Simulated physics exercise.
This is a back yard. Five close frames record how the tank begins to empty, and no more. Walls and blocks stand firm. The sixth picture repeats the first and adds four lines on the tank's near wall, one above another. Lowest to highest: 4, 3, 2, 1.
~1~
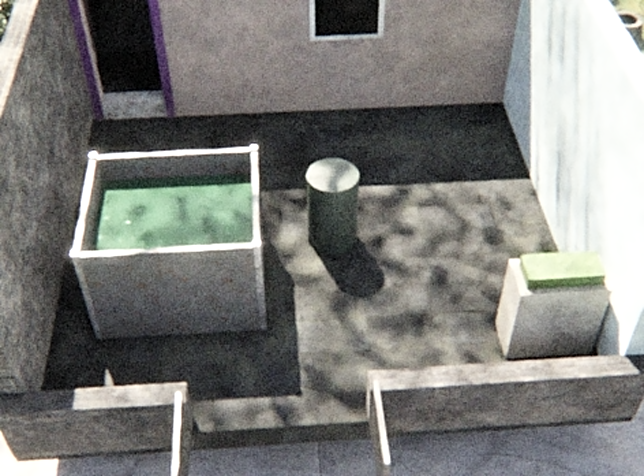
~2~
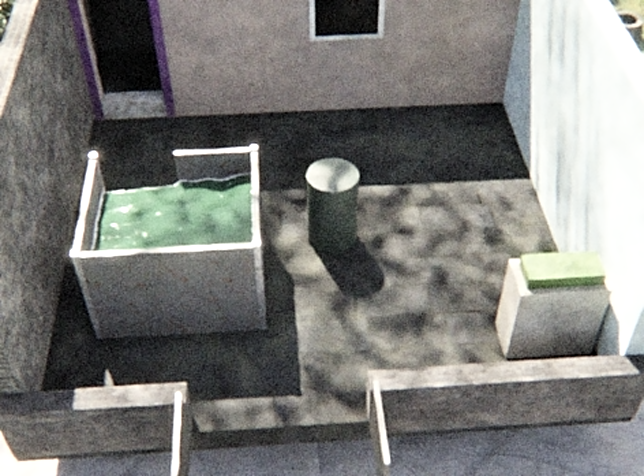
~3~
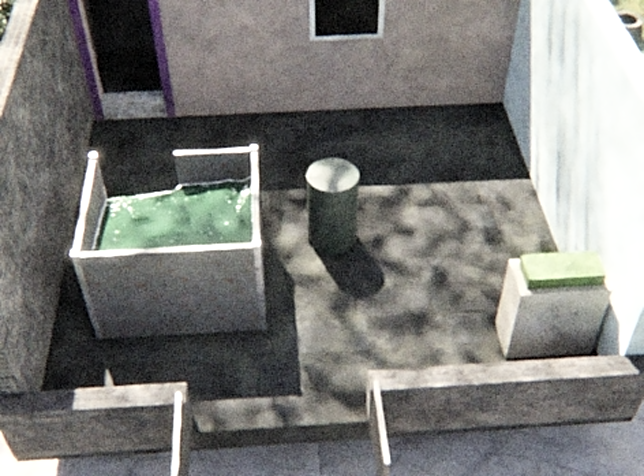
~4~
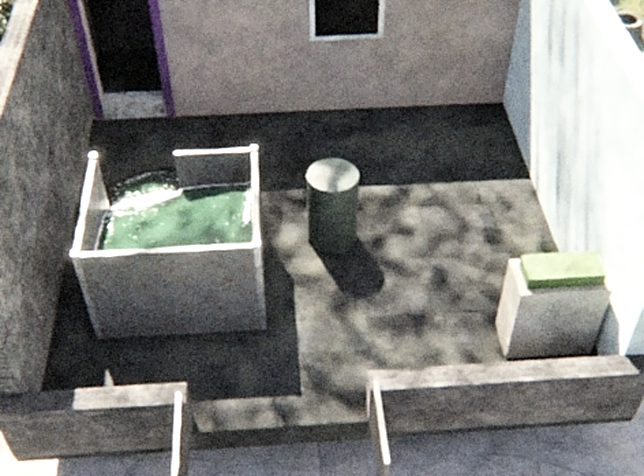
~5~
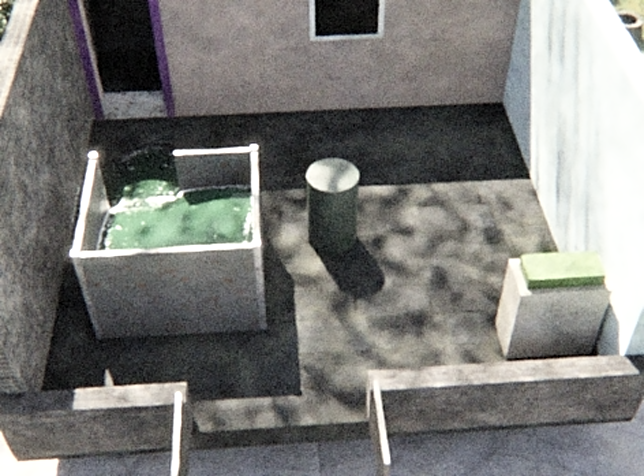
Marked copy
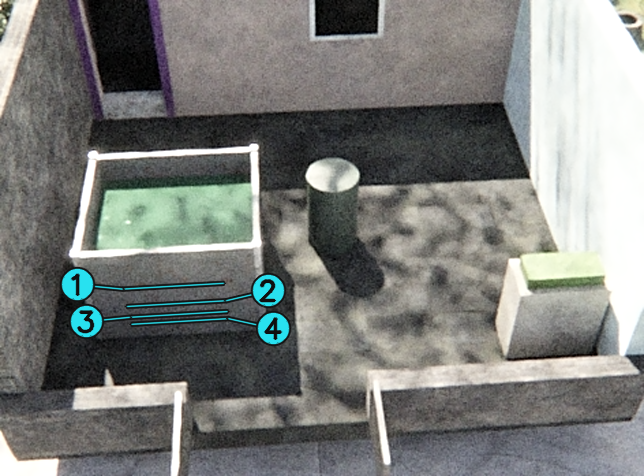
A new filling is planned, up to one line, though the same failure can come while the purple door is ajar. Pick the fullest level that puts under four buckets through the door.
Choose 2.
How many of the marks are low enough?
Three.
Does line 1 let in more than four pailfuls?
Yes, it does.
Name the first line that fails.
The answer is 1.
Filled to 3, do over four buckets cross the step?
No, not at all.
On the marked copy, 1 at (173, 286); 2 at (176, 303); 3 at (178, 314); 4 at (180, 321); from the bottom up 4, 3, 2, 1.
With 1, about 10 bucketfuls get in.
With 2, a bucket or two gets in.
With 3, nothing gets over.
With 4, nothing gets over.
